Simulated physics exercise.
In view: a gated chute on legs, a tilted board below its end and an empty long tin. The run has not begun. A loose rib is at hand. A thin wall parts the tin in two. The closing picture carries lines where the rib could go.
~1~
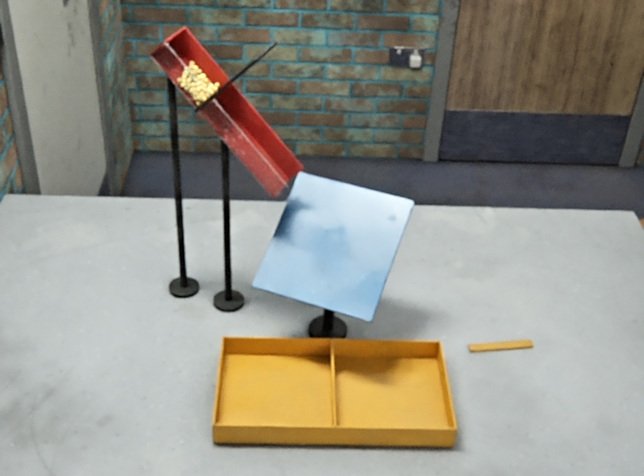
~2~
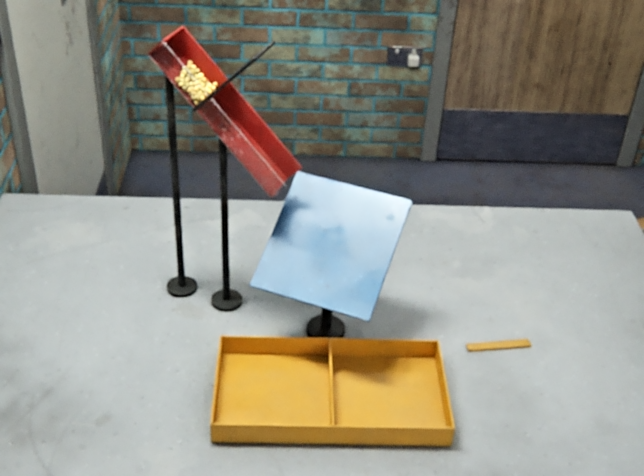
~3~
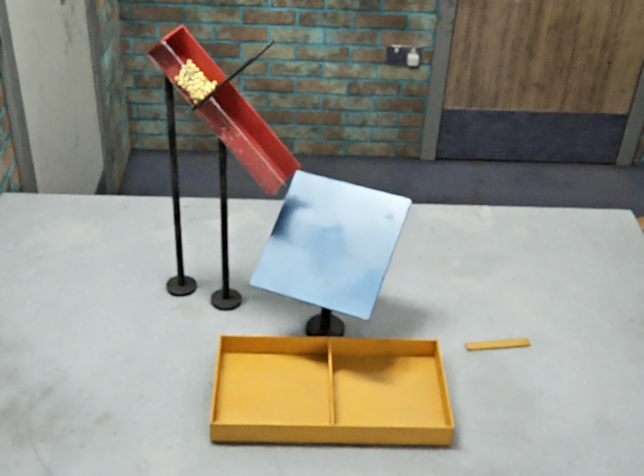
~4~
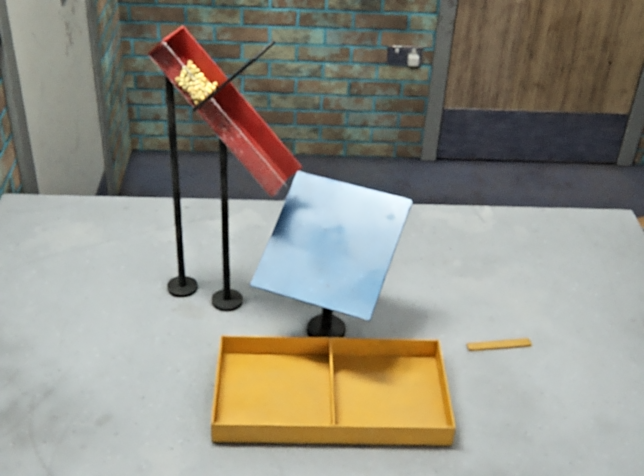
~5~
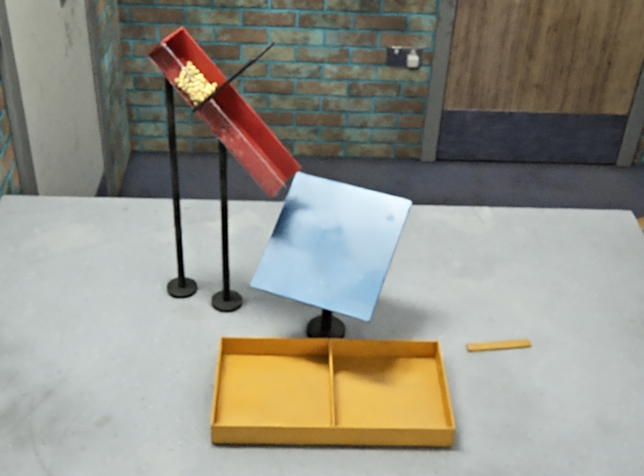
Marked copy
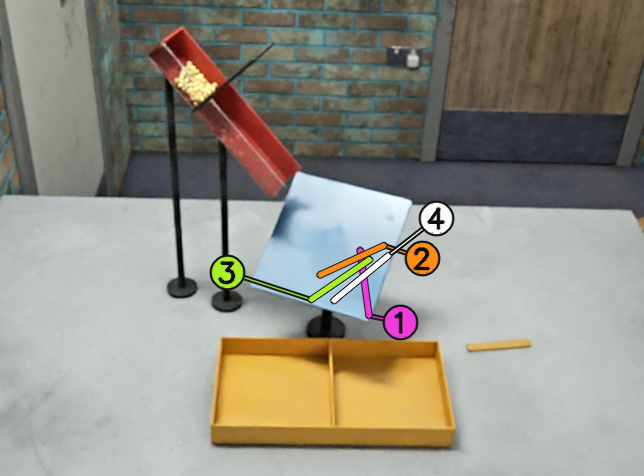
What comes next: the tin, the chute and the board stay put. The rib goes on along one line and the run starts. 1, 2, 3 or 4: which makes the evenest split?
1 beats the others.
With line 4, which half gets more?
Left.
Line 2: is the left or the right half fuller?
Left.
On the marked copy, line 1 from (360, 250) to (369, 315); line 2 from (384, 245) to (319, 275); line 3 from (369, 259) to (311, 299); line 4 from (388, 255) to (333, 300).
With 1, of what is caught, roughly a third in the left half, roughly two thirds in the right.
With 2, of what is caught, almost all in the left half, about a tenth in the right.
With 3, of what is caught, almost all in the left half, about a tenth in the right.
With 4, of what is caught, almost all in the left half, about a tenth in the right.
